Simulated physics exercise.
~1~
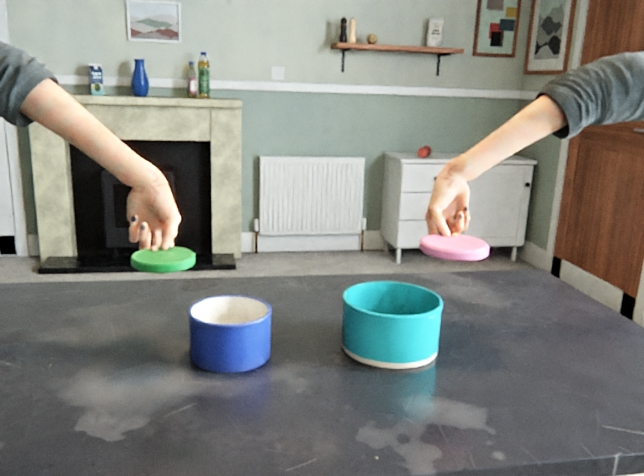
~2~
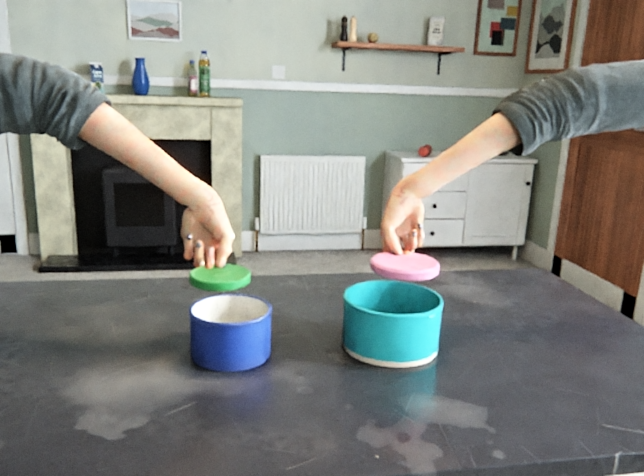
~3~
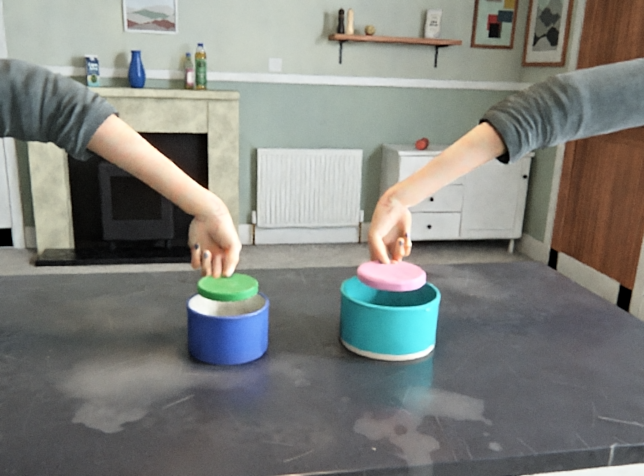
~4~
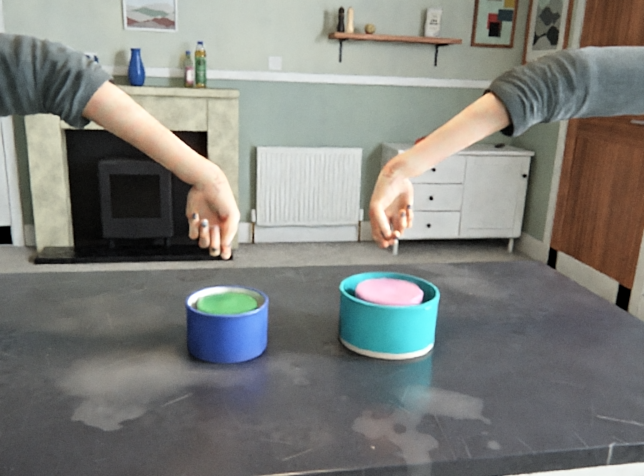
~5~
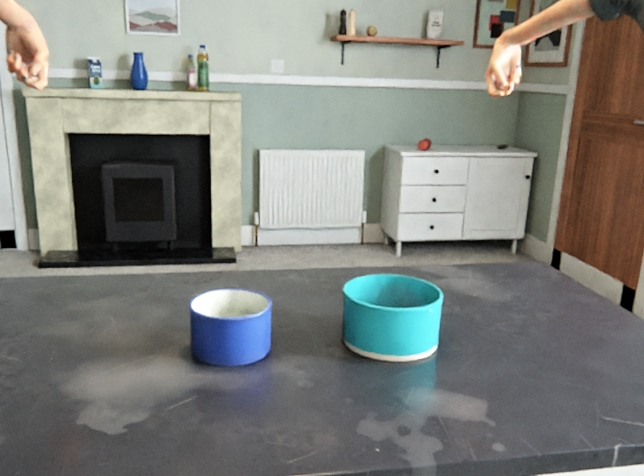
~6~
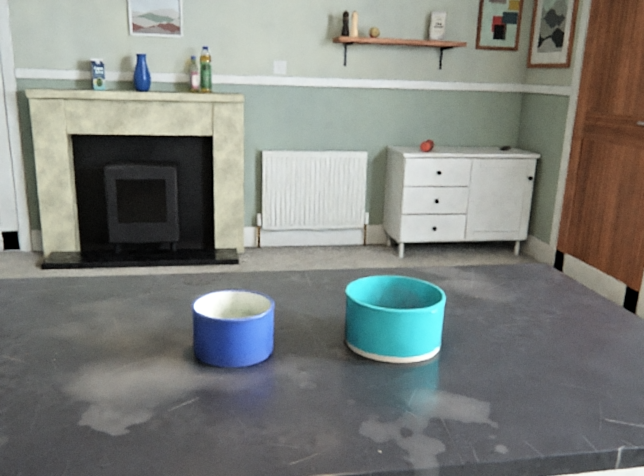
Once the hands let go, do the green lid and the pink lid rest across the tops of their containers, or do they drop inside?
Both lids drop inside, the green one into the blue pot and the pink one into the teal jar.
